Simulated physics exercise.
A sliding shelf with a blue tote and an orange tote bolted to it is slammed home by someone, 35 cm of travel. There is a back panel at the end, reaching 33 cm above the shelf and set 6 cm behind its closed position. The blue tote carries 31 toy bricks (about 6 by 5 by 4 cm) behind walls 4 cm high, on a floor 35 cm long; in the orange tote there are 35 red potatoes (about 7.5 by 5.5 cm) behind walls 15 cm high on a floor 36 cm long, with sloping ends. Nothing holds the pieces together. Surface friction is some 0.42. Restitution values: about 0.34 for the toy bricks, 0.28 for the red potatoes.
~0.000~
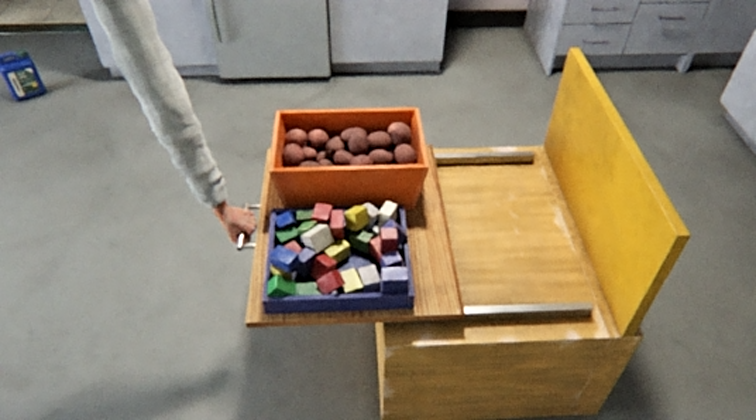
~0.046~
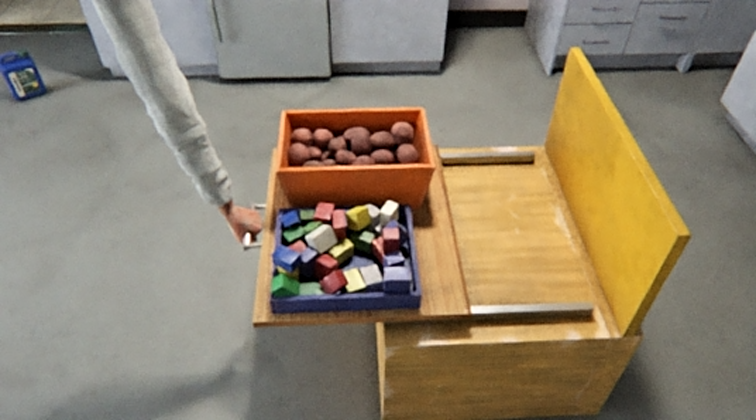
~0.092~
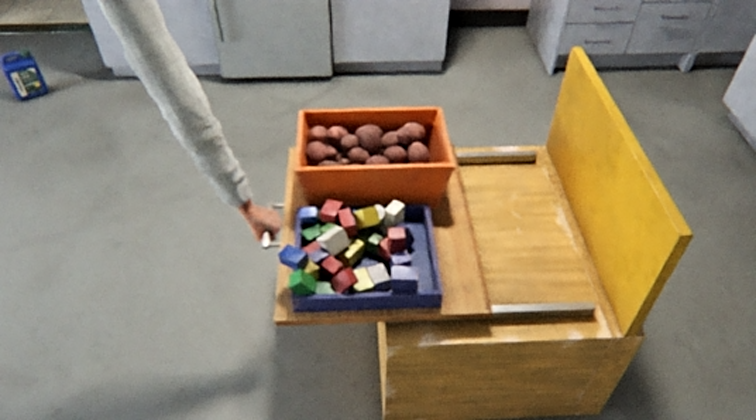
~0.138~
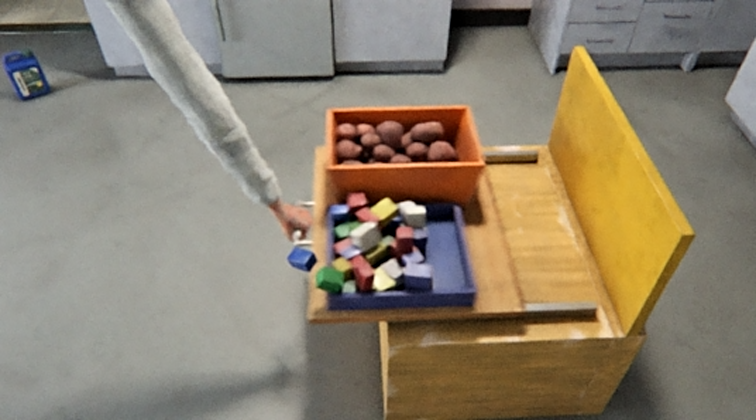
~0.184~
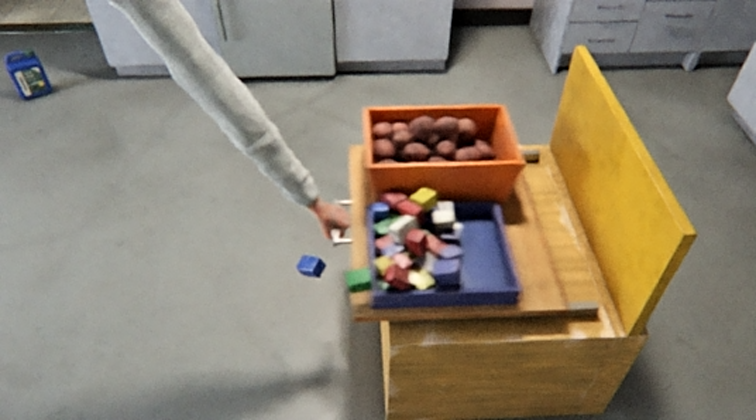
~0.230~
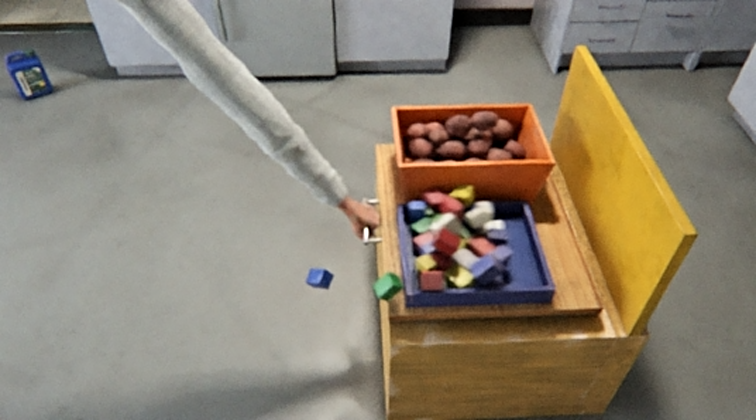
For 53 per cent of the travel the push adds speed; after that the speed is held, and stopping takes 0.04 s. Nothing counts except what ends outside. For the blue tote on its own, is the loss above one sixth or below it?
Above one sixth.
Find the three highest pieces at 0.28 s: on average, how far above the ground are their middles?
About 68 cm up.
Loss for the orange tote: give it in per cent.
For the orange tote, the loss is 5%.
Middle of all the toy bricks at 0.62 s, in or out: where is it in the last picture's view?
Centre approx. at (494, 246).
After 0.28 s, the blue tote is down by 2 of 31 and the orange tote has all 35.
After 0.40 s, the blue tote is down by 6 of 31 and the orange tote has all 35.
After 0.62 s, the blue tote is down by 8 of 31 and the orange tote is down by 2 of 35.
Outcome (at 1.06 s), the blue tote is down by 8 of 31 and the orange tote is down by 2 of 35. Asked share, 8 of 31, 26 per cent.
